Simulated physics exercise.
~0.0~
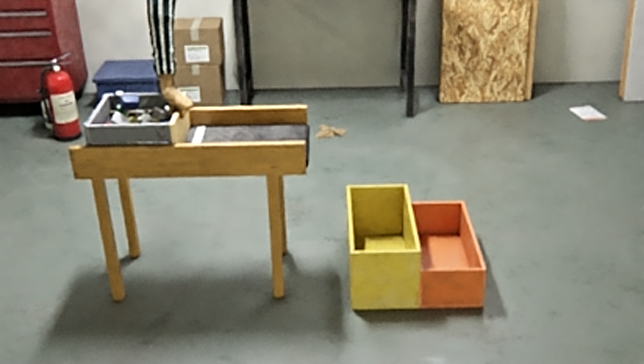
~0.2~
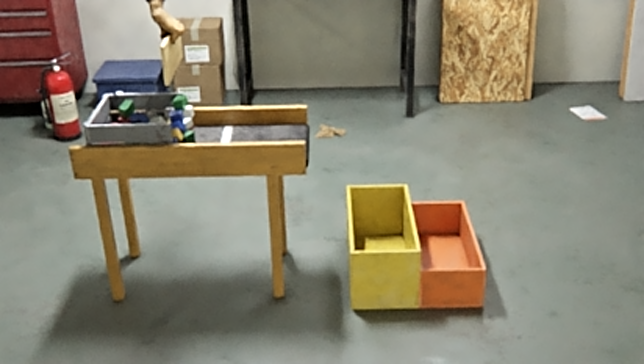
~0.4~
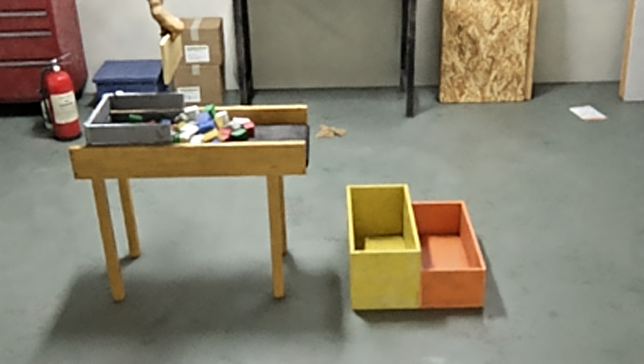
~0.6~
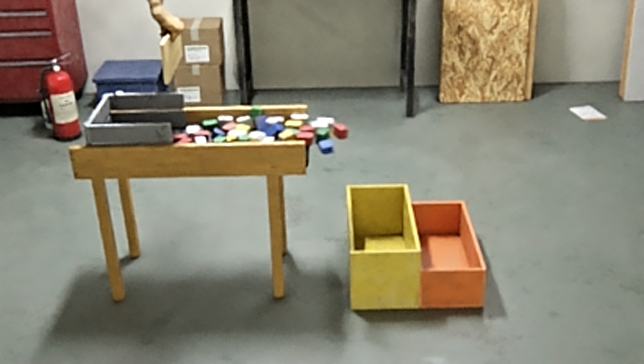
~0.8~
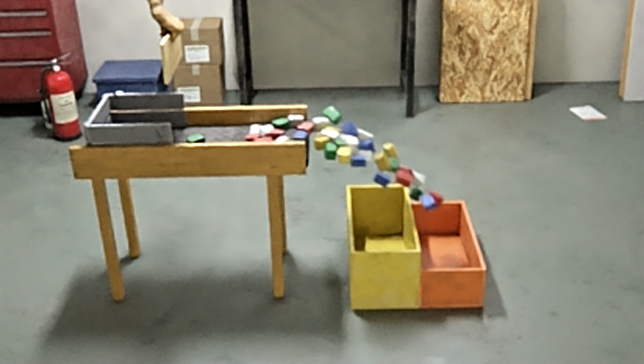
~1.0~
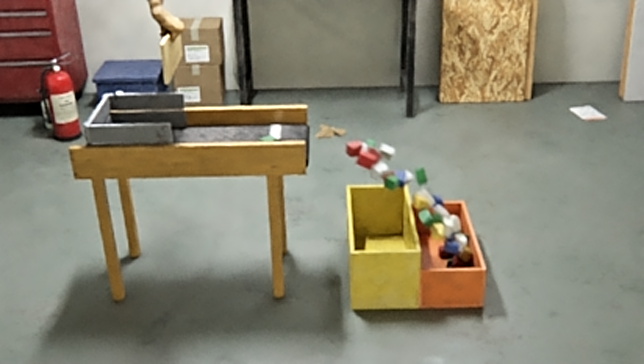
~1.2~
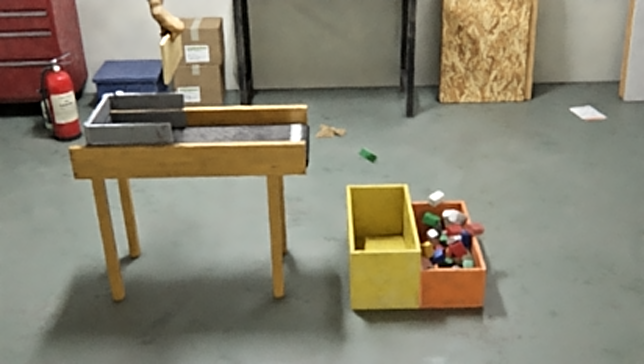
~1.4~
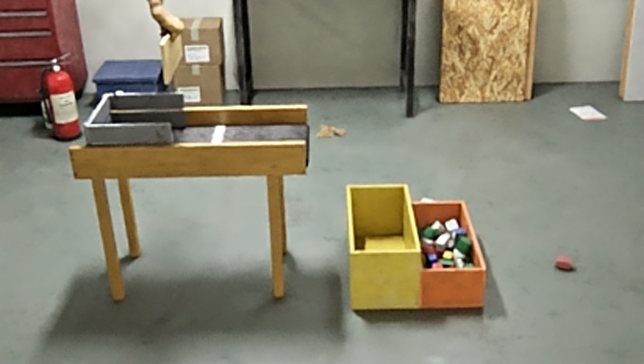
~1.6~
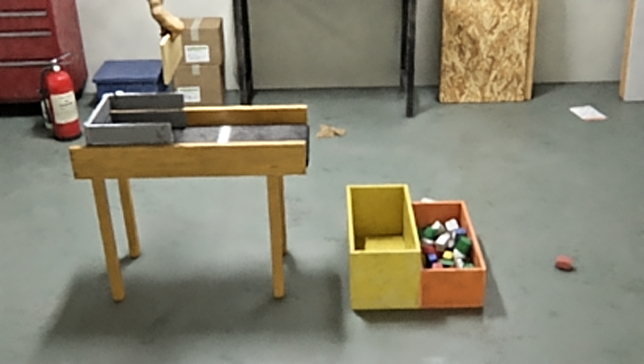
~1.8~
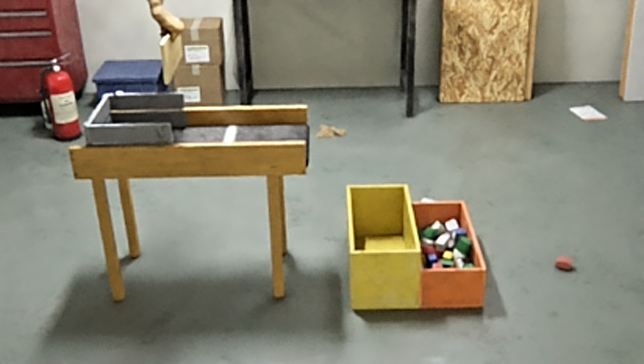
Colourful toy bricks riding a belt off its end and tumbling into an orange bin, one red piece lying beyond on the floor.
